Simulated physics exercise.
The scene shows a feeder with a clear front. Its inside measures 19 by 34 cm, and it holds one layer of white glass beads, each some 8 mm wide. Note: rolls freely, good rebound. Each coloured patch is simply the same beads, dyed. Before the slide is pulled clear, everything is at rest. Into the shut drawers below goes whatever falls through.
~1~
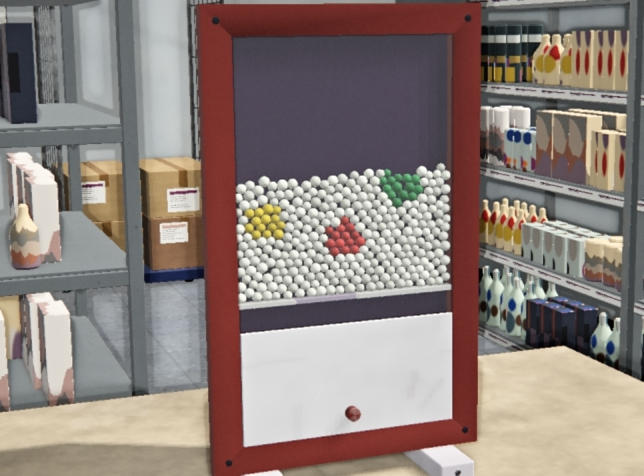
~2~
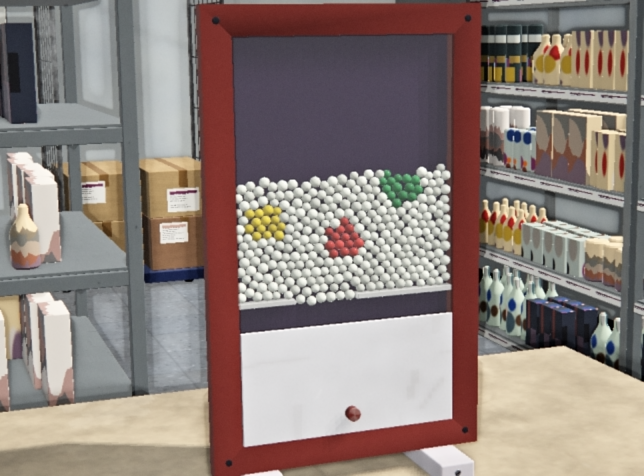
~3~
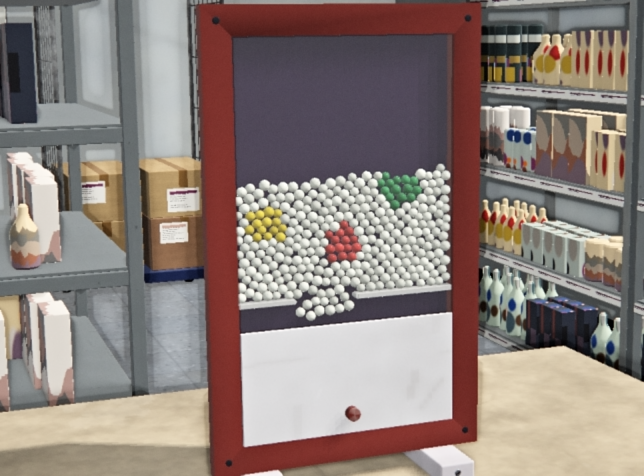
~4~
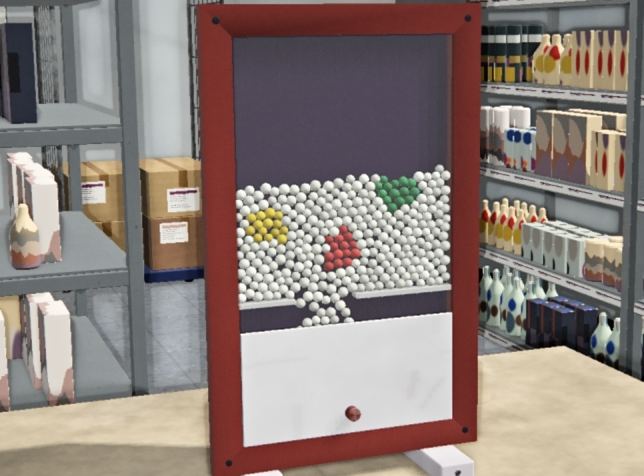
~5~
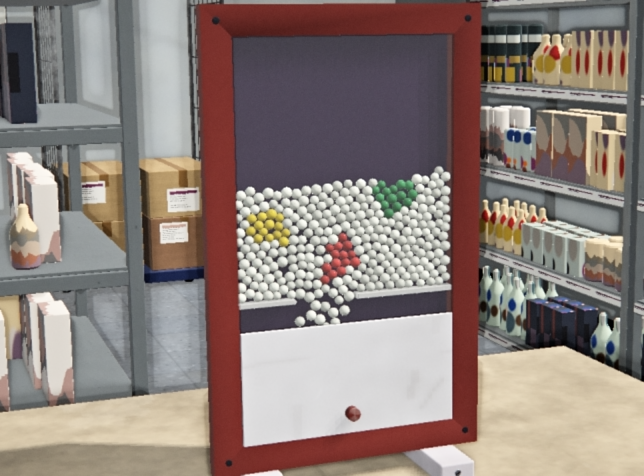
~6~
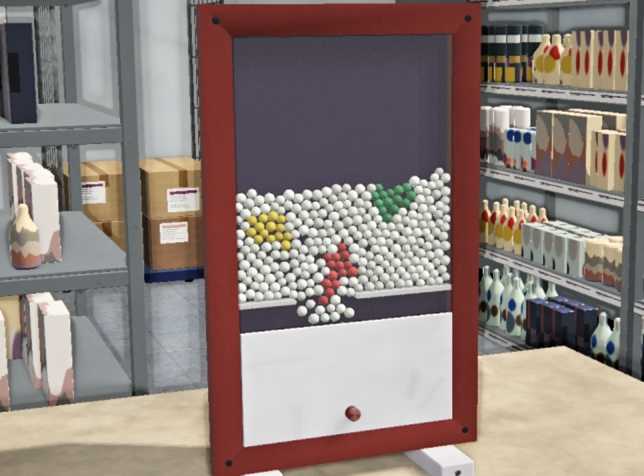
White beads drain through a gap low in a red-framed, clear-fronted feeder on a tabletop, seen from the front by a still camera in a room of stocked shelves. Yellow beads sit at left, red at centre and green at upper right, above a white lower panel. A few white beads drop first, then more follow in clusters as the red patch sinks and stretches downward and the others shift slightly.
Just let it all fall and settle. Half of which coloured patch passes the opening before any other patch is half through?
That is the red patch.
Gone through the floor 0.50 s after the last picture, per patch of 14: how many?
Red: 14; green: 12; yellow: 10.
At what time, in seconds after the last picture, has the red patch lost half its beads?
I'd put it near 0.0 seconds.
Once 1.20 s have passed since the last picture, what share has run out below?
Close to 85 percent at that moment.
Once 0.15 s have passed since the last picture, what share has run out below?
Close to 30 in a hundred, I'd say.
Then, 0.15 s after the last picture, 30 % are out; out of 14, red 14, green 0, yellow 0.
Then, 0.50 s after the last picture, 65 % are out; out of 14, red 14, green 12, yellow 10.
Then, 1.20 s after the last picture, 85 % are out; out of 14, red 14, green 14, yellow 14.
All still 2.9 s after it, 90 % are out; out of 14, red 14, green 14, yellow 14; half out at red 0.08 s, green 0.44 s, yellow 0.44 s.
